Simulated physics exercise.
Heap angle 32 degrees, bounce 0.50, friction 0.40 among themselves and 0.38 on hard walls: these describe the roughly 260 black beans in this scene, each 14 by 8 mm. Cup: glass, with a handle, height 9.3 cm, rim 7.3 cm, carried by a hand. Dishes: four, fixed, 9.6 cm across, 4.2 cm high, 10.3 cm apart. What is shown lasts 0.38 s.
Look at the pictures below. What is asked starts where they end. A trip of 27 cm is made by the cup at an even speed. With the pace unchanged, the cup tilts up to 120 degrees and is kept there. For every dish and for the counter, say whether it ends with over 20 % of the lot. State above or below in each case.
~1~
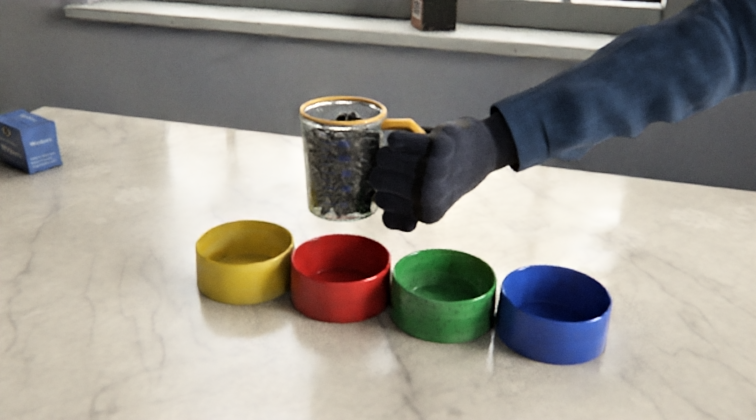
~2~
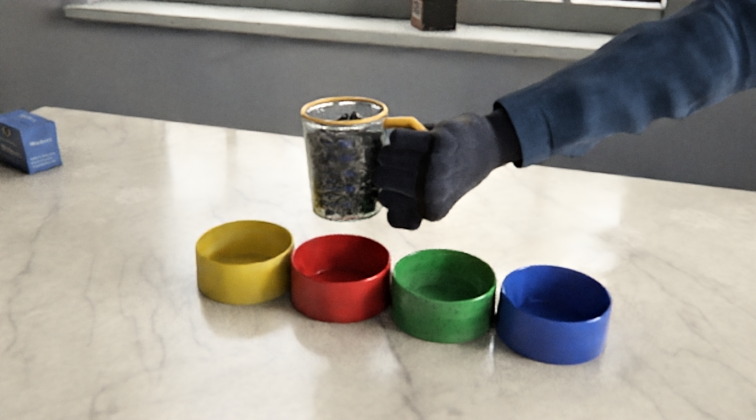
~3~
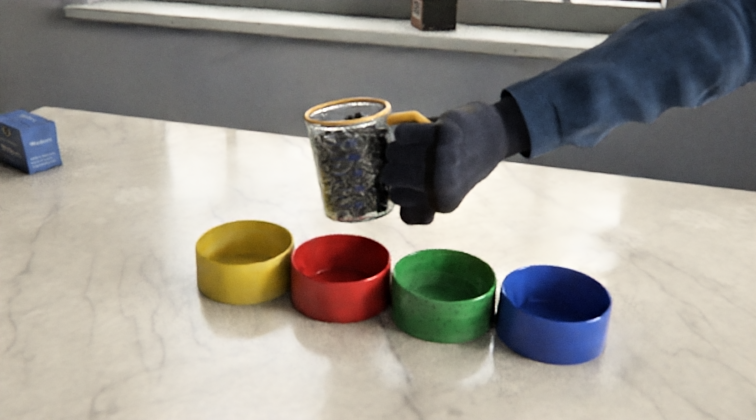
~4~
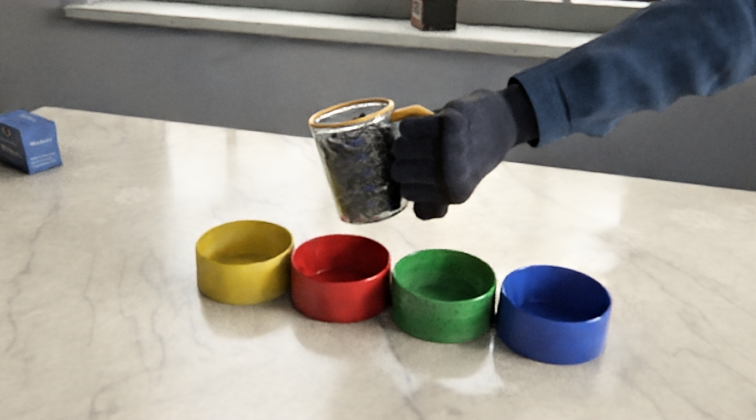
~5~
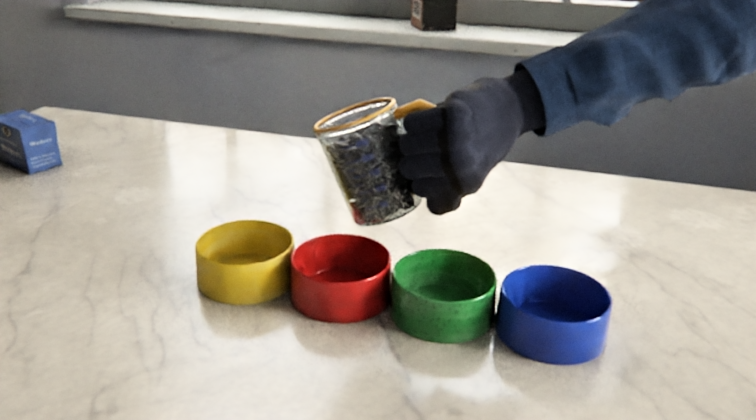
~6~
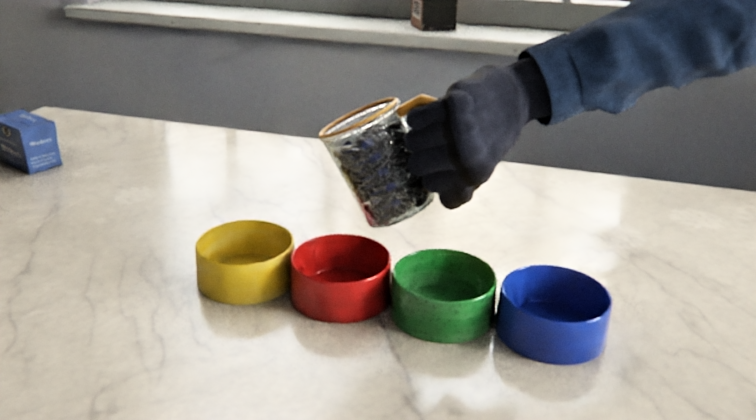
In each case: Red below, blue below, green above, yellow below, counter below.
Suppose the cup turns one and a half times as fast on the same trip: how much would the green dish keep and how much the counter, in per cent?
Then the green dish would get 60 and the counter 20.
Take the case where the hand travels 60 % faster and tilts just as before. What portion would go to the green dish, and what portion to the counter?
Shares: Green 10, counter 0.
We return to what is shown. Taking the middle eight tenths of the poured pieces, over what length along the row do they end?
It covers some 6 centimetres of the row.
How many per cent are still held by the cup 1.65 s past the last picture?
Close to 0 in a hundred.
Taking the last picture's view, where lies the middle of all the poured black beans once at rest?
Close to pixel (448, 291).
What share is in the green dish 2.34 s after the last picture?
Share at that time: Approx. 95 per cent.
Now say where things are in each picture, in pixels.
The first frame shows cup at (343, 159), tilt 0 degrees, lip at (304, 106), moved 0.0 cm; middle of the pieces at (348, 169); yellow dish at (245, 242); red dish at (341, 257); green dish at (445, 274); blue dish at (556, 292).
The second frame shows cup at (346, 160), tilt 2 degrees, lip at (305, 108), moved 0.3 cm; middle of the pieces at (351, 169).
The third frame shows cup at (354, 161), tilt 8 degrees, lip at (309, 112), moved 1.0 cm; middle of the pieces at (359, 170).
The fourth frame shows cup at (362, 162), tilt 14 degrees, lip at (313, 118), moved 1.8 cm; middle of the pieces at (369, 170).
The fifth frame shows cup at (371, 163), tilt 21 degrees, lip at (318, 124), moved 2.7 cm; middle of the pieces at (379, 171).
The sixth frame shows cup at (380, 164), tilt 27 degrees, lip at (324, 131), moved 3.5 cm; middle of the pieces at (388, 171); yellow dish at (245, 242); red dish at (341, 257); green dish at (445, 274); blue dish at (556, 292).
Then, 0.99 s after the last picture, tilt 111 degrees; cup holds 75 %, green 15 %.
Then, 1.65 s after the last picture, tilt 120 degrees; cup holds 0 %, green 95 %.
Then, 2.34 s after the last picture, tilt 120 degrees; cup holds 0 %, green 95 %.
In the end, red 0 %, blue 0 %, green 95 %, yellow 0 %, counter 5 %.
